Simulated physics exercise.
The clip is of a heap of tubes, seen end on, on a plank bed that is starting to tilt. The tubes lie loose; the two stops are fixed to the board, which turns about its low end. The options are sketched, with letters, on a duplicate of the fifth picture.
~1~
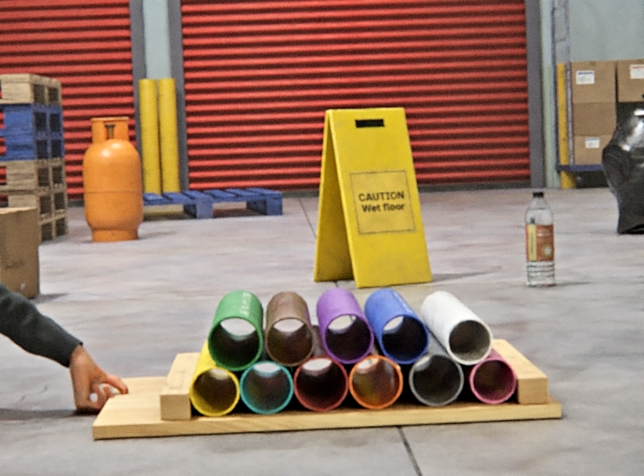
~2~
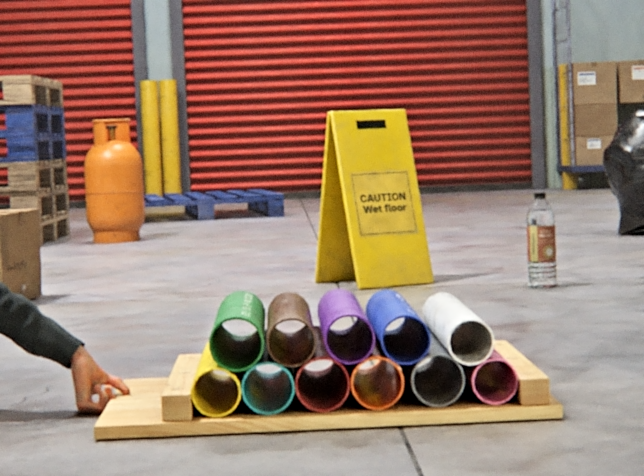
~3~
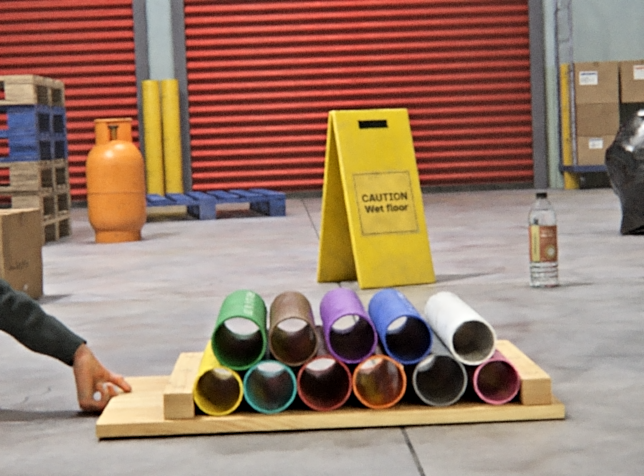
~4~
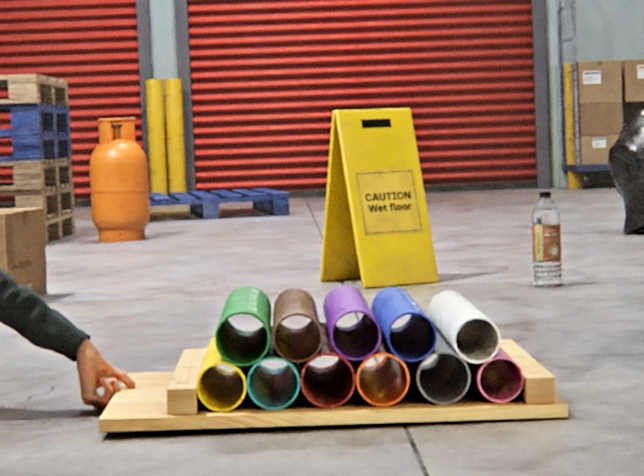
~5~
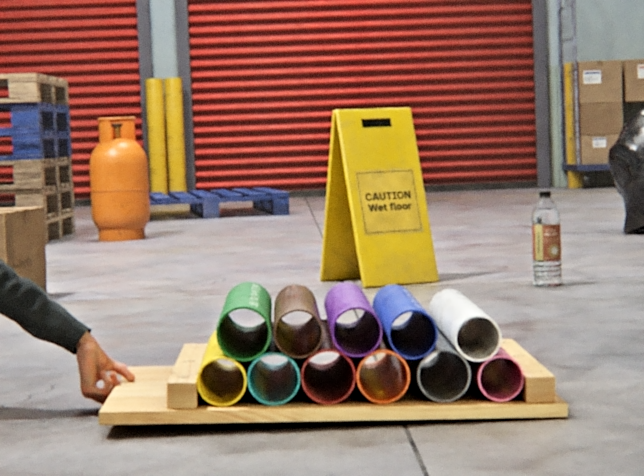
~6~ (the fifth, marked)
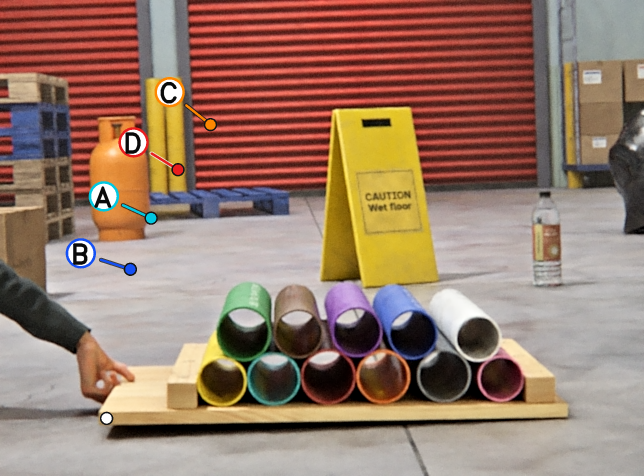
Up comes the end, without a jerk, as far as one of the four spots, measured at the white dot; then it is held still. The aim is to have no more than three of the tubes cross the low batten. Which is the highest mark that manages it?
No higher than A.
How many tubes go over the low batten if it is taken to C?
At C the number is five.
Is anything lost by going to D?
Yes.
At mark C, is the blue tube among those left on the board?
The blue tube: No.
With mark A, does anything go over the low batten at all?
Yes.
On the marked copy, A at (151, 218); B at (130, 269); C at (210, 124); D at (178, 170); the white dot at (107, 418).
With A. Early on, board at 16°.
Further on, board at 27°.
At the end, board at 27°, one over the low batten (white).
As for the rest, B none over the low batten; C five over the low batten; D five over the low batten.
